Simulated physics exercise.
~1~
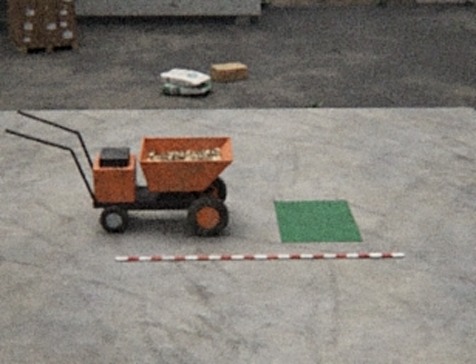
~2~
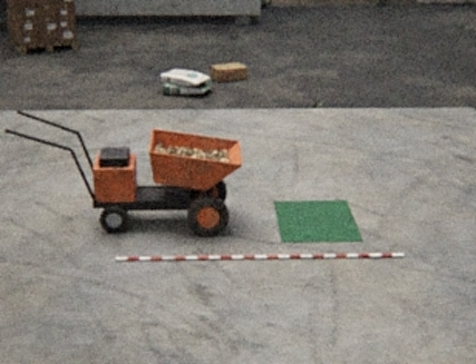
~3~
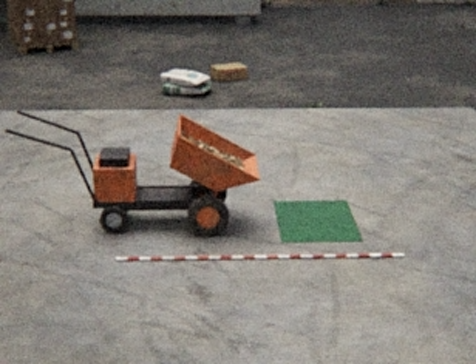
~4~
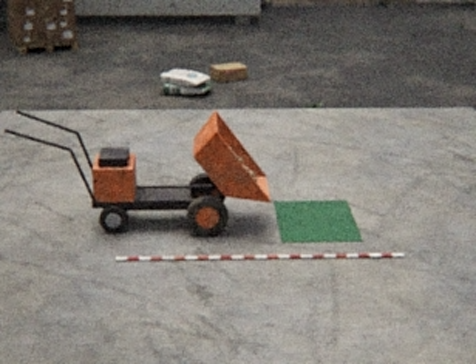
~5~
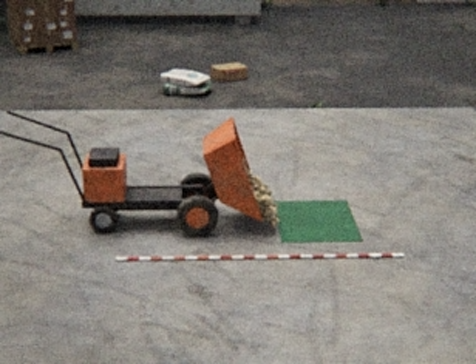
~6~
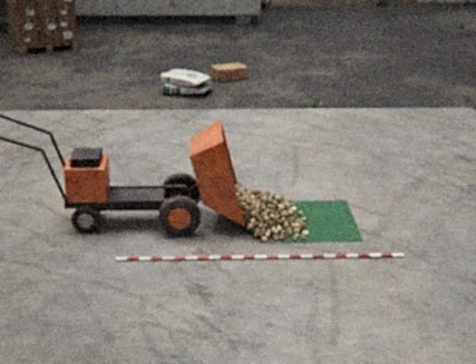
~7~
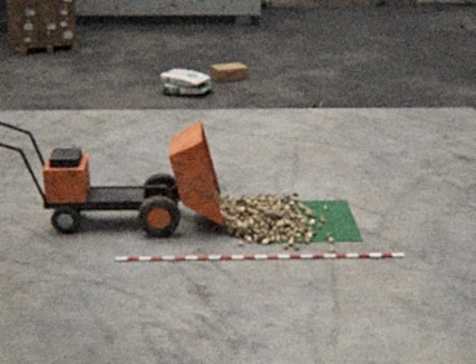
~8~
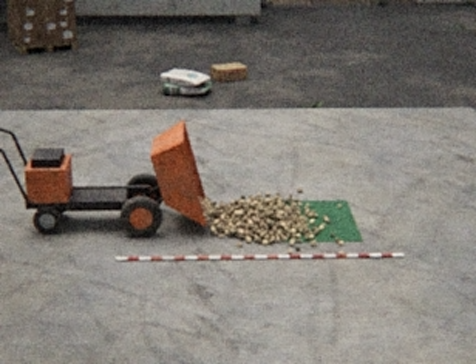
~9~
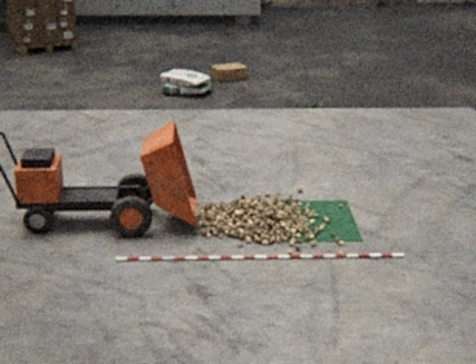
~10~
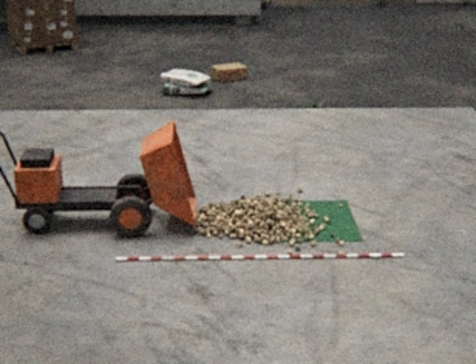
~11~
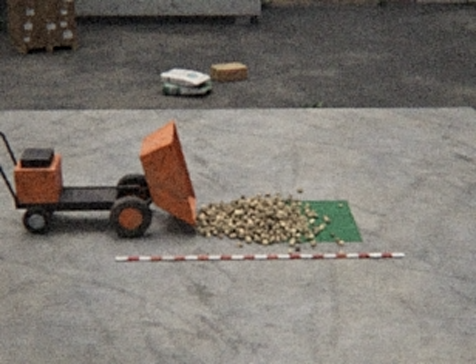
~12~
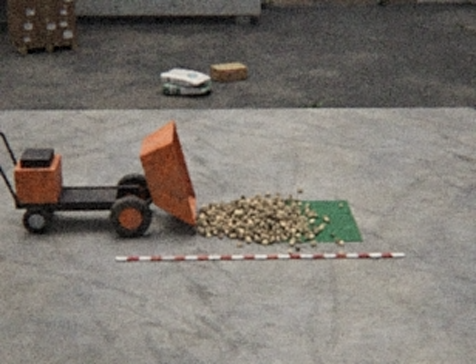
An orange powered barrow stands on a concrete floor, its tray full of small pale stones, with a green sheet lying to its right behind a red and white staff. The tray tips forward, slowly at first, until its front lip points down near the sheet's left edge. As the barrow starts backing to the left, the stones pour out and spread rightward across the ground. It keeps reversing with the tray steeply raised, emptying it, then stops. Most stones end heaped short of the sheet, with a smaller share covering its left part.
